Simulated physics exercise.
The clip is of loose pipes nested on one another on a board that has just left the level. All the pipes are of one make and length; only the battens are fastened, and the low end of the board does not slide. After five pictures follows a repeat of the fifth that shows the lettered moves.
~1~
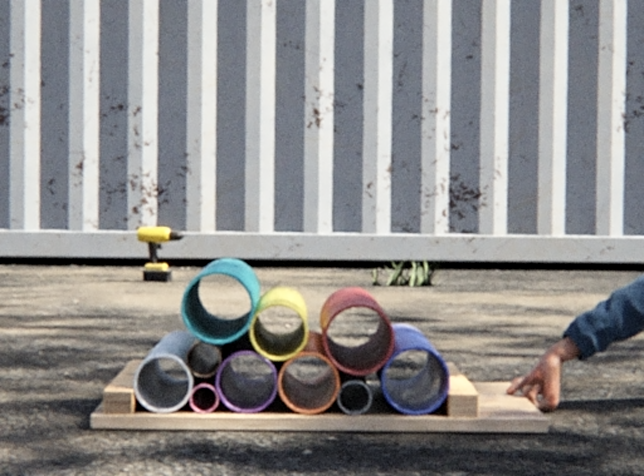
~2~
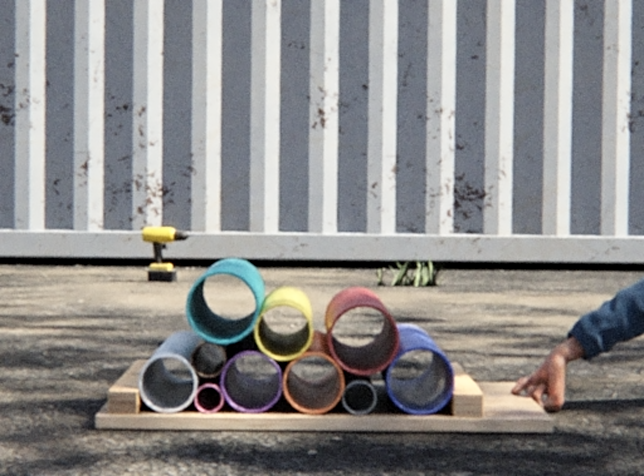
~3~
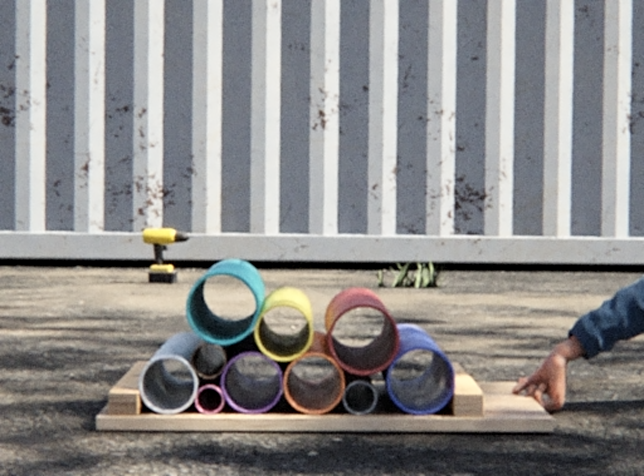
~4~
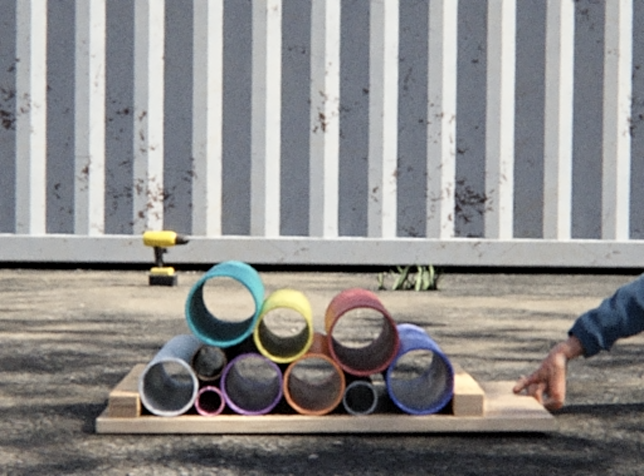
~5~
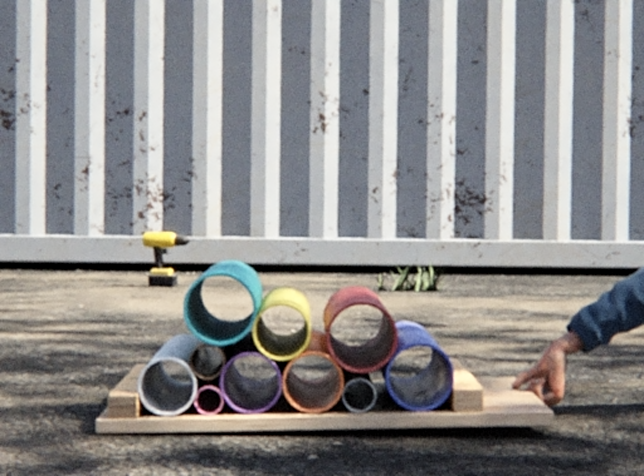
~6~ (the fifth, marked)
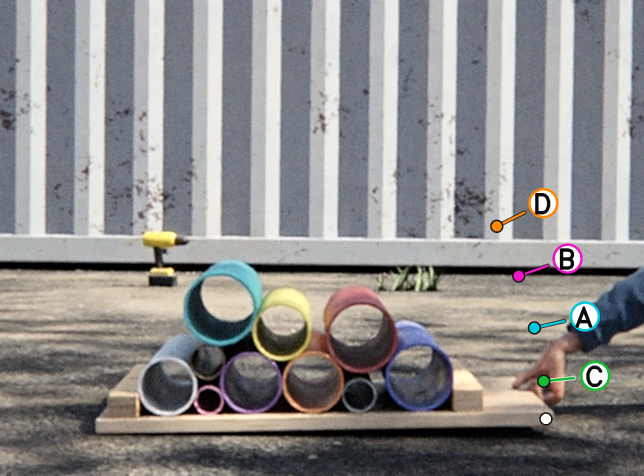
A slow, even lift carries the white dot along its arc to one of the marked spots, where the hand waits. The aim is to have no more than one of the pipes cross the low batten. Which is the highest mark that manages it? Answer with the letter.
Lift it to D and no more.
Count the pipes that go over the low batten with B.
The count is one.
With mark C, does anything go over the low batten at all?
No, at C.
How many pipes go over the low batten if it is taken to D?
At D the number is one.
On the marked copy, A at (534, 328); B at (518, 276); C at (544, 381); D at (497, 227); the white dot at (546, 419).
Taking D. A third of the way, board at 16°.
Two thirds of the way, board at 27°.
When it is over, board at 27°, one over the low batten (turquoise).
As for the rest, A none over the low batten; B one over the low batten (turquoise); C none over the low batten.
